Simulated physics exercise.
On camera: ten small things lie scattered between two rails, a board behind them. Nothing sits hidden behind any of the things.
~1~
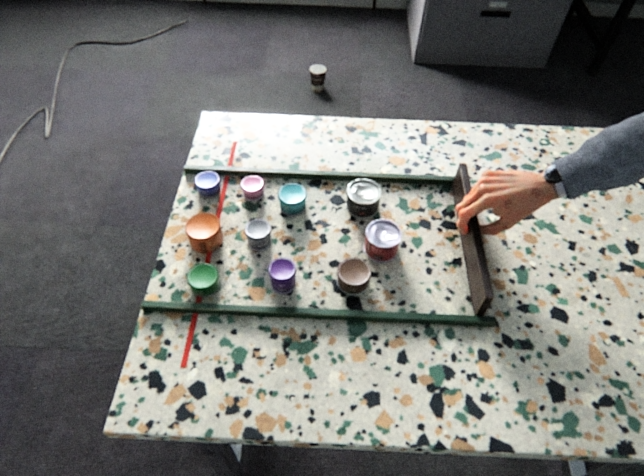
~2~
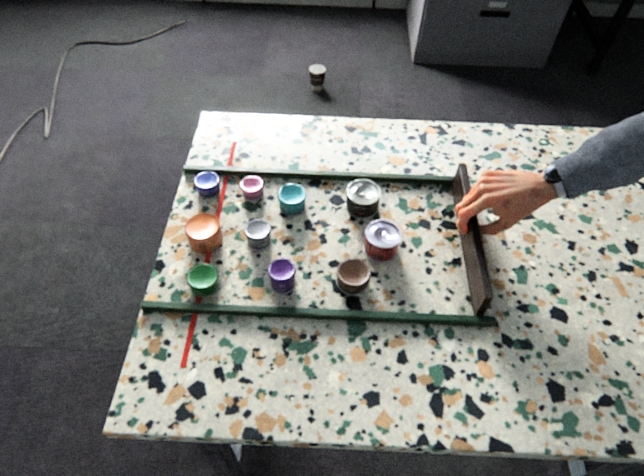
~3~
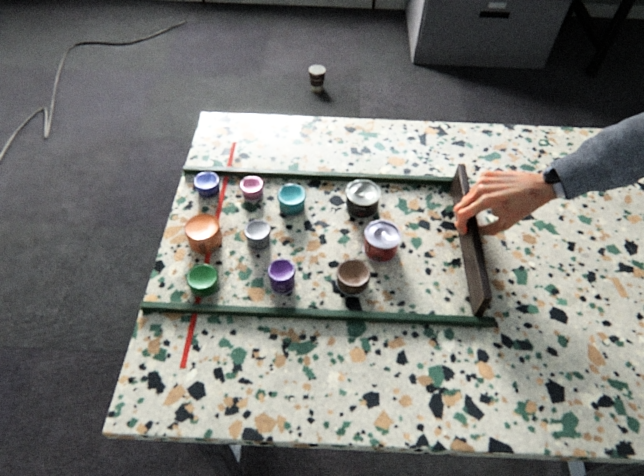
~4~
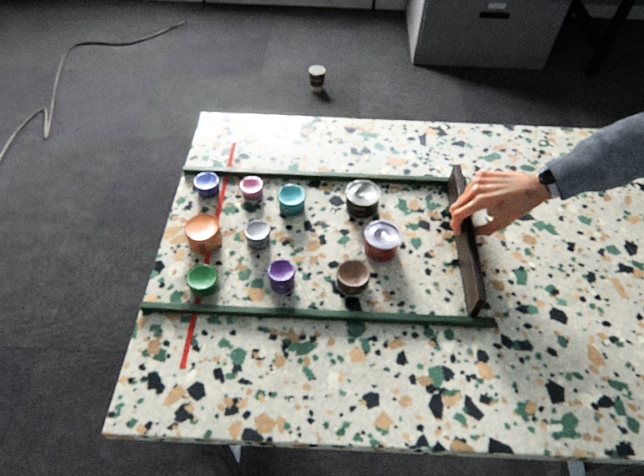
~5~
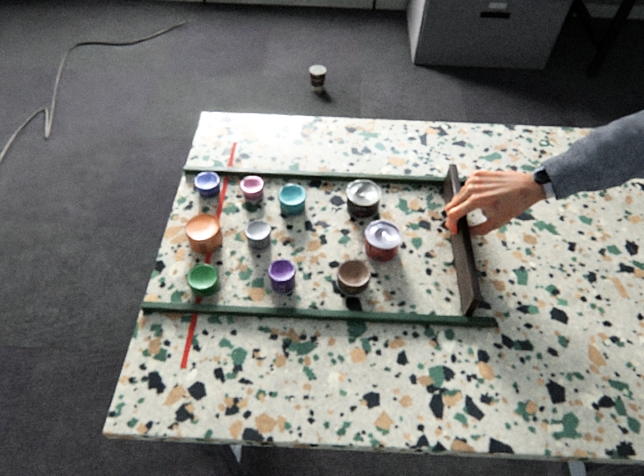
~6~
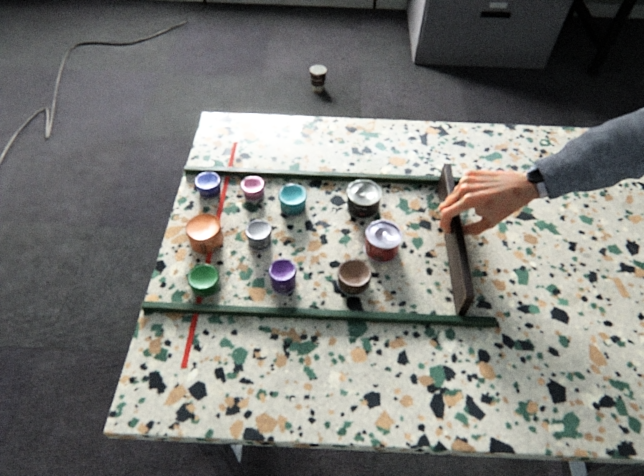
The clip opens on a speckled table where small colourful tubs sit between two green rails, a hand gripping a dark board at the right. The hand then slides the board slightly left, its upper end leading, while the tubs stay where they are.
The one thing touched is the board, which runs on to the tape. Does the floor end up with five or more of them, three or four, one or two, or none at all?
The number of pieces cleared off the edge is going to be one or two exactly.
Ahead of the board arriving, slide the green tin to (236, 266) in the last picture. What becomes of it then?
Well, the green tin keeps its place.
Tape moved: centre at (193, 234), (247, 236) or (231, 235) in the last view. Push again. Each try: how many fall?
5, 0, 1.
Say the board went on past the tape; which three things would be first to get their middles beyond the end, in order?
The orange tub goes first, followed by the grey tin and then the turquoise tin.
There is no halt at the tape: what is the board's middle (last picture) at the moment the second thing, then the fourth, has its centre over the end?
It sits around (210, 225) and after that around (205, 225).
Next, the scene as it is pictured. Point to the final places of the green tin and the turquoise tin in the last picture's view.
First (157, 288), then (176, 209).
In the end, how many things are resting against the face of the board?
It's 5.
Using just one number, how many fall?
The answer is exactly 1.
Early on, none off yet; blue tin at rest near (209, 186); orange tub at rest near (205, 234); green tin at rest near (205, 281).
A while later, none off yet; blue tin at rest near (209, 186); orange tub travelled about its own width near (177, 232); green tin travelled about its own width near (173, 286).
Finally, the number that fall off is one or two; lost, orange tub.
